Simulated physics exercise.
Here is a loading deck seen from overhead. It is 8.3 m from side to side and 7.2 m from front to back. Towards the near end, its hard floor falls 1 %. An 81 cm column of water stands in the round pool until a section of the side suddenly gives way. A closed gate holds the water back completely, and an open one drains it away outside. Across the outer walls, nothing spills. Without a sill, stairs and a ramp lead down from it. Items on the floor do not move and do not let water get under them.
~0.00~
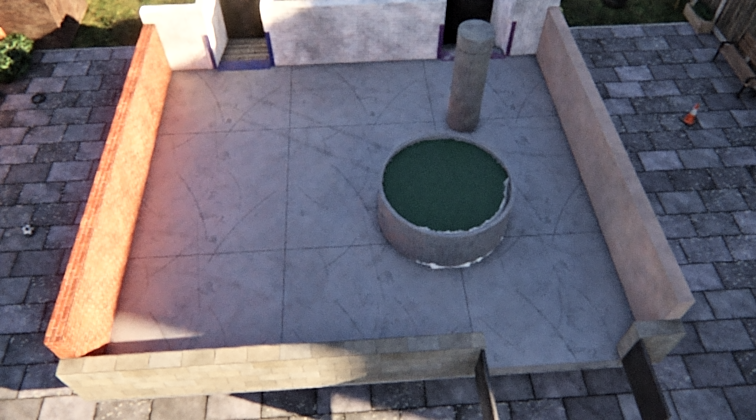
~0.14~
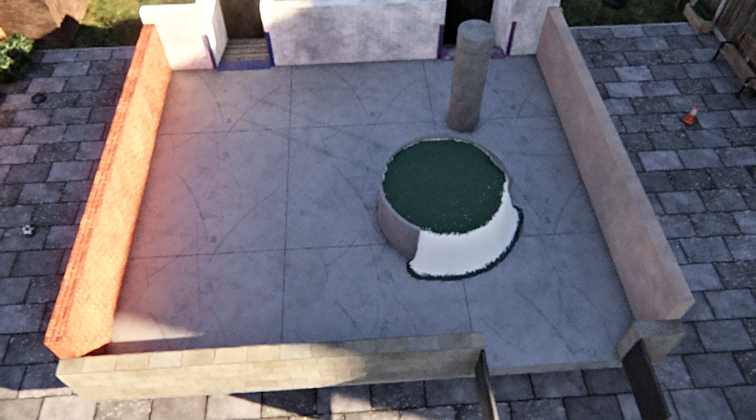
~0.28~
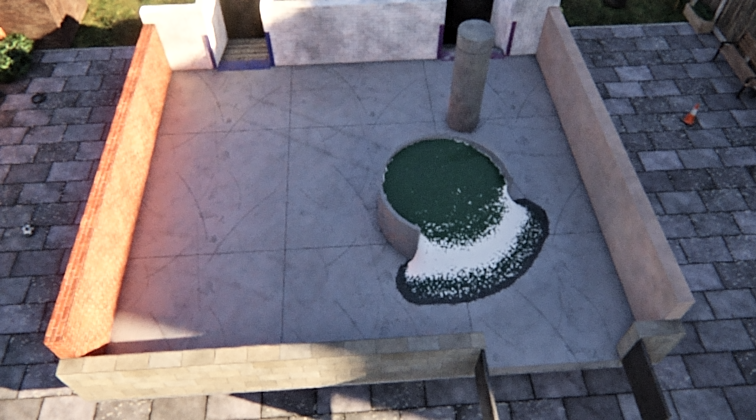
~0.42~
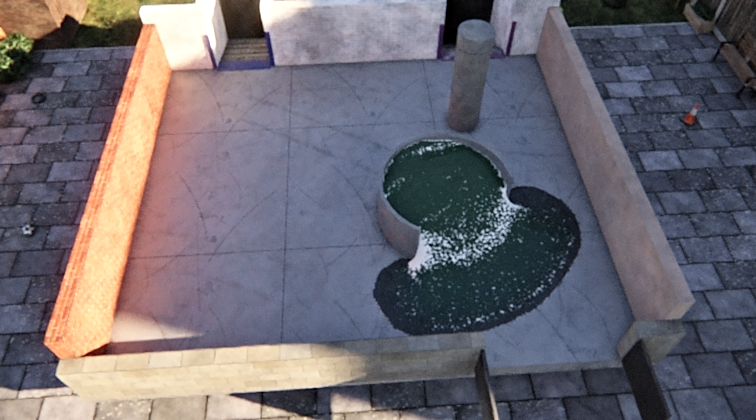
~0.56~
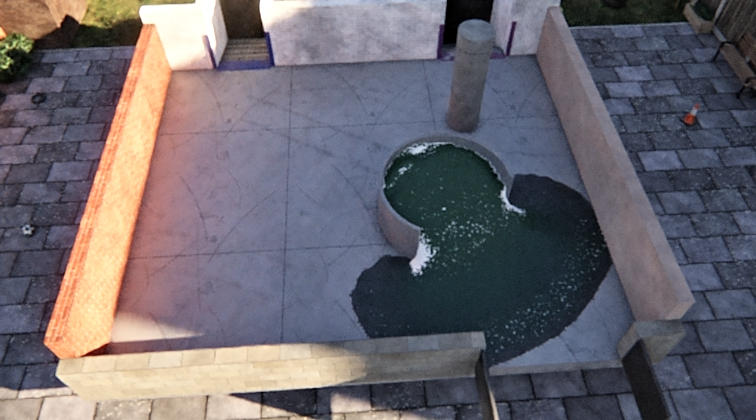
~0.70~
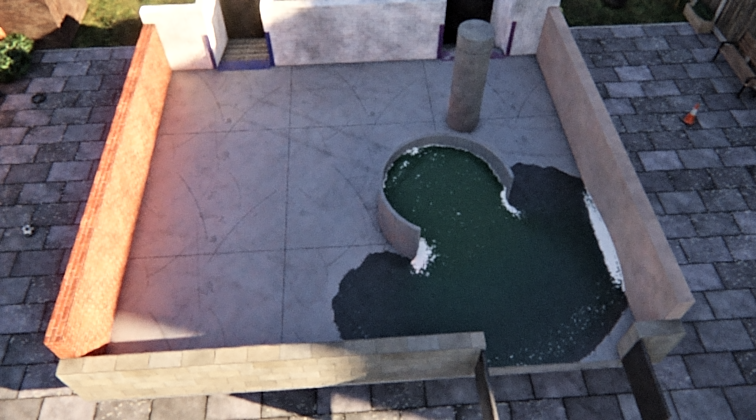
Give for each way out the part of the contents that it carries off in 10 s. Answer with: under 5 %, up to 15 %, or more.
The gate takes more than 15 %; the flight of stairs down (marked purple) takes not even 5 %; the basement ramp (marked blue) takes under 5 %.
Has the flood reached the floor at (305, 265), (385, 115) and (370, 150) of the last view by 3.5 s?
Going through the three points: Awash, then not yet touched, then not yet touched.
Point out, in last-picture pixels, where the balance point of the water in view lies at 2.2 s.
Roughly (483, 265) in the last picture.
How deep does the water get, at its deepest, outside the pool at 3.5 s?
Around 19 centimetres.
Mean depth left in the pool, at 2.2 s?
The mean depth is around 20 cm.
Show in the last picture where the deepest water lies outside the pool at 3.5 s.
Roughly at pixel (513, 340).
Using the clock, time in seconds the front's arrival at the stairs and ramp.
Stairs 6.0 s, ramp not in the 10 s.
After 1.4 s water covers 20 % of the floor and is deepest (56 cm) near (641, 342); gone so far, the gate 9 %, the flight of stairs down (marked purple) 0 %, the basement ramp (marked blue) 0 %.
After 2.2 s water covers 30 % of the floor and is deepest (38 cm) near (641, 342); gone so far, the gate 26 %, the flight of stairs down (marked purple) 0 %, the basement ramp (marked blue) 0 %.
After 3.5 s water covers 45 % of the floor and is deepest (19 cm) near (513, 340); gone so far, the gate 43 %, the flight of stairs down (marked purple) 0 %, the basement ramp (marked blue) 0 %.
After 6.0 s water covers 55 % of the floor and is deepest (8 cm) near (641, 342); gone so far, the gate 56 %, the flight of stairs down (marked purple) 0 %, the basement ramp (marked blue) 0 %.
After 10.0 s water covers 65 % of the floor and is deepest (5 cm) near (101, 378); gone so far, the gate 64 %, the flight of stairs down (marked purple) 1 %, the basement ramp (marked blue) 0 %.
